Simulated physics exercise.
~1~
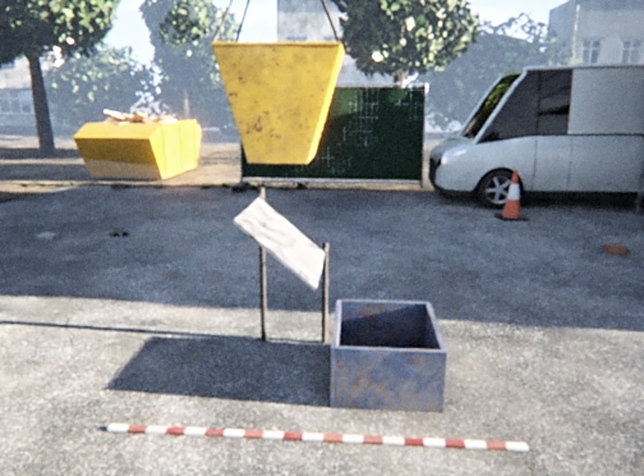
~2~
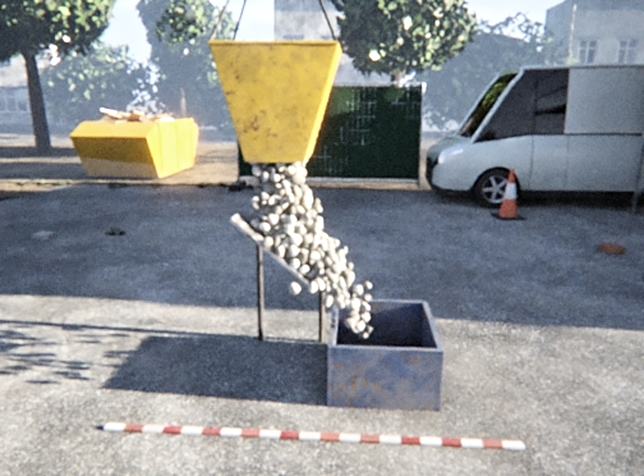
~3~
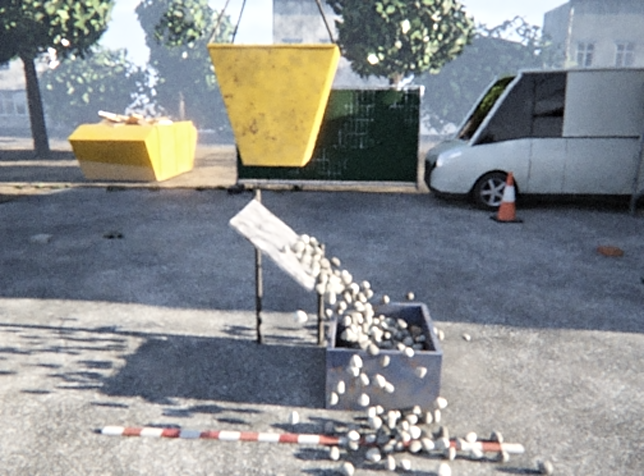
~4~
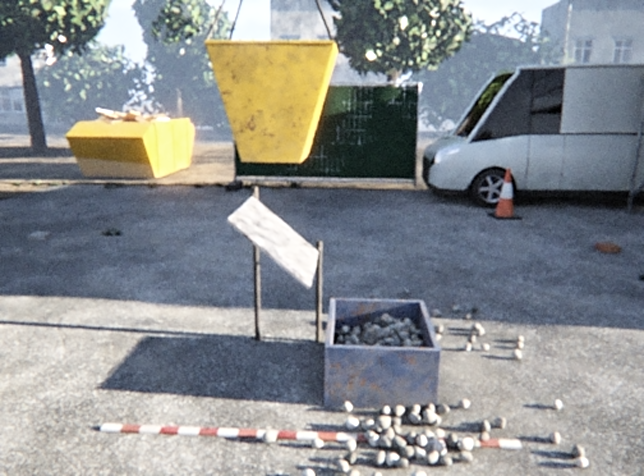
Yellow skip dropping pale cobbles onto a sloping plate and into a grey bin, most landing inside, others scattering in front and right.
